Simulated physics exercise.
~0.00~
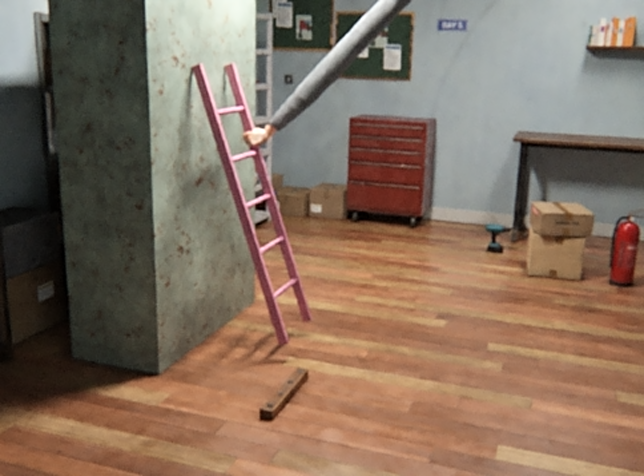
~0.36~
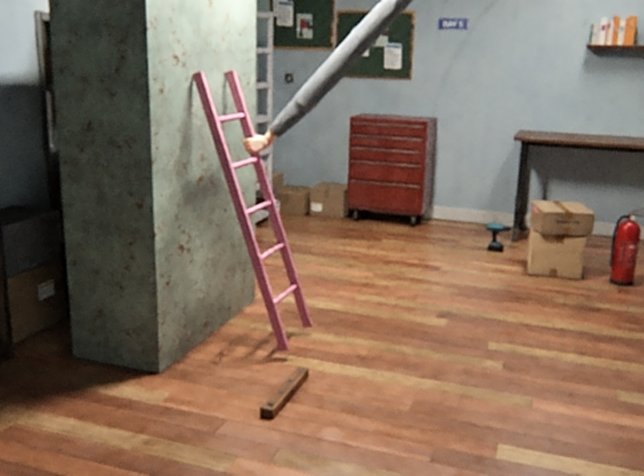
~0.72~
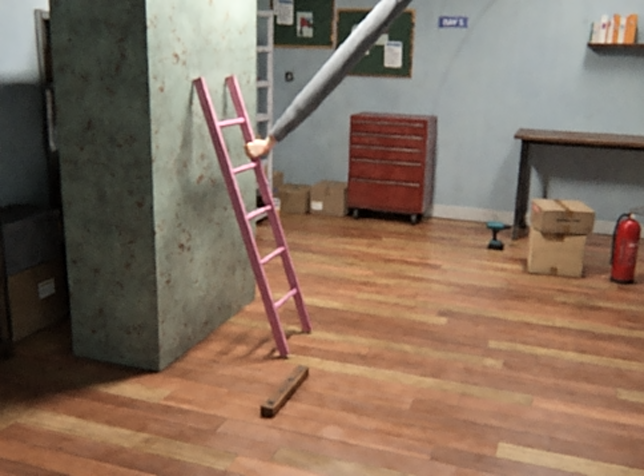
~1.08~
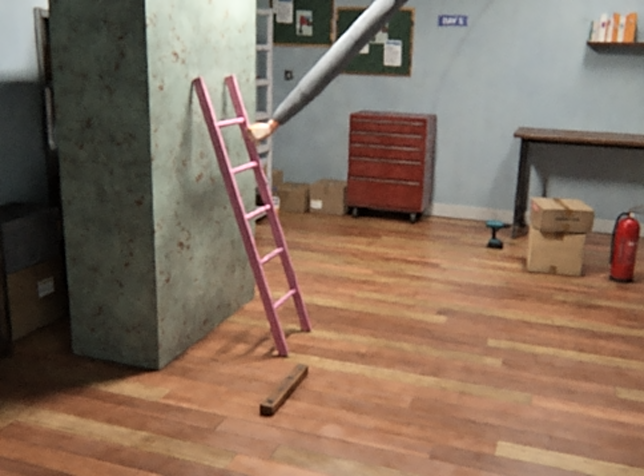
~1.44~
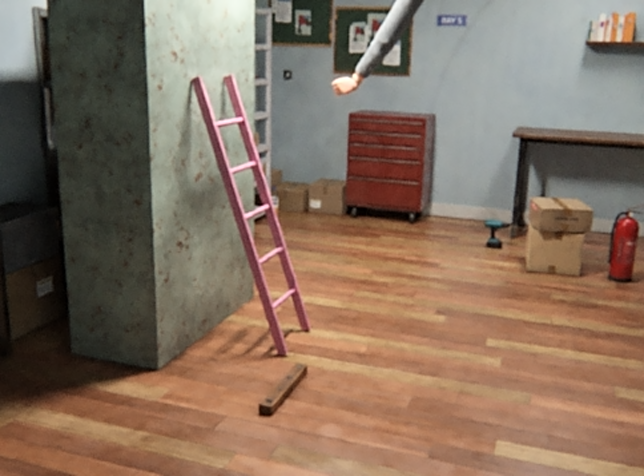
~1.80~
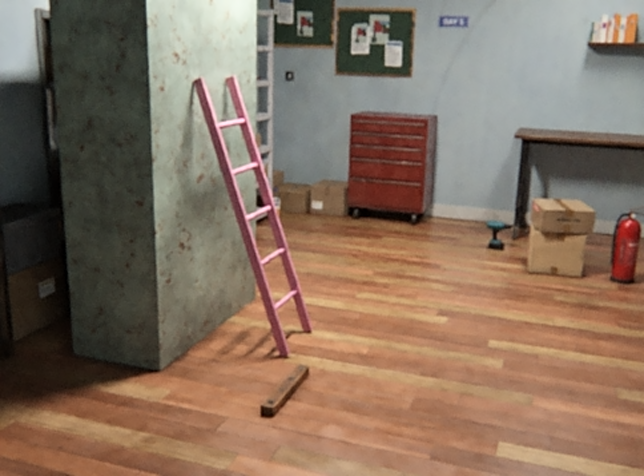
Pink ladder being lowered against a green pillar by a hand, then staying propped there after the hand lets go and withdraws.
